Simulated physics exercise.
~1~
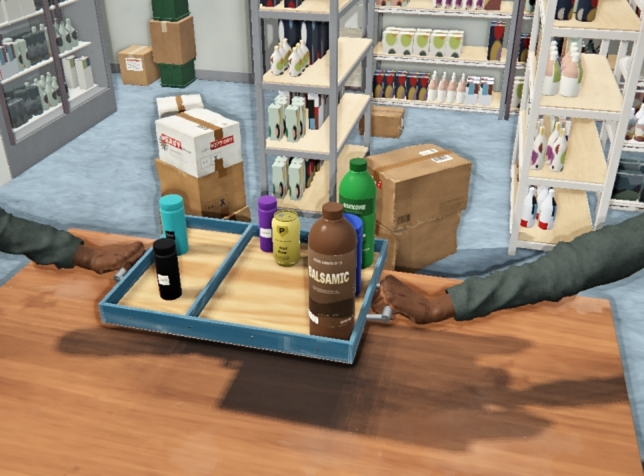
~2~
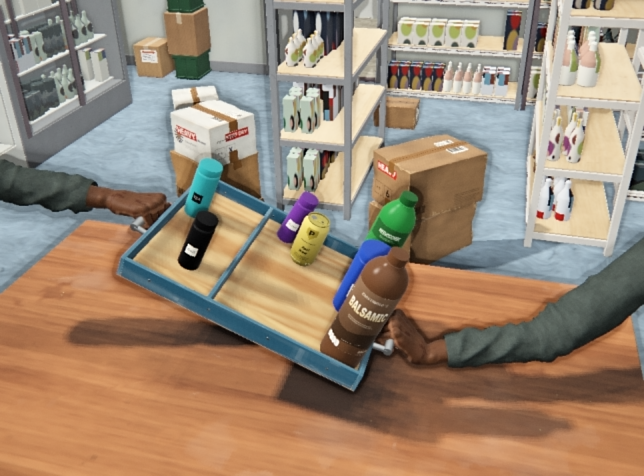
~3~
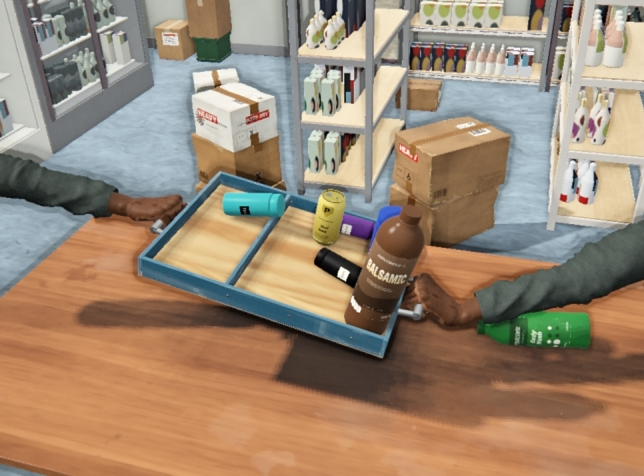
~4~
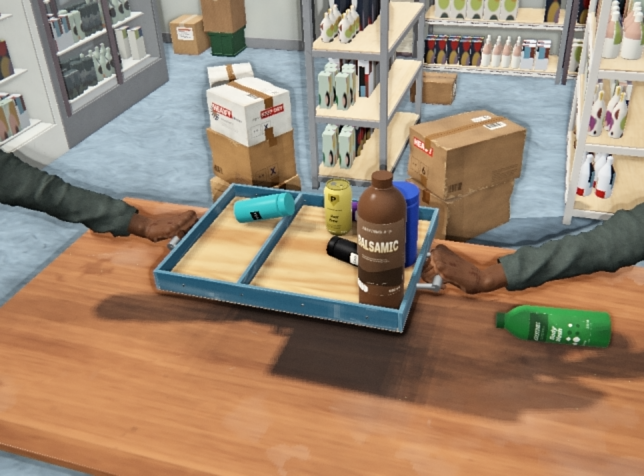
At first, two hands hold a blue divided tray level above a wooden counter in a storeroom, with bottles and small containers standing on it. The hands tip the tray down to the right, and its load leans and slides that way. The green bottle drops off the right side onto the counter, while the turquoise, purple and black shakers topple, the black one ending up beyond the divider. The hands then level the tray again. Finally, the brown bottle, yellow can and blue jar stand upright near the fallen shakers, and the green bottle lies on the counter.
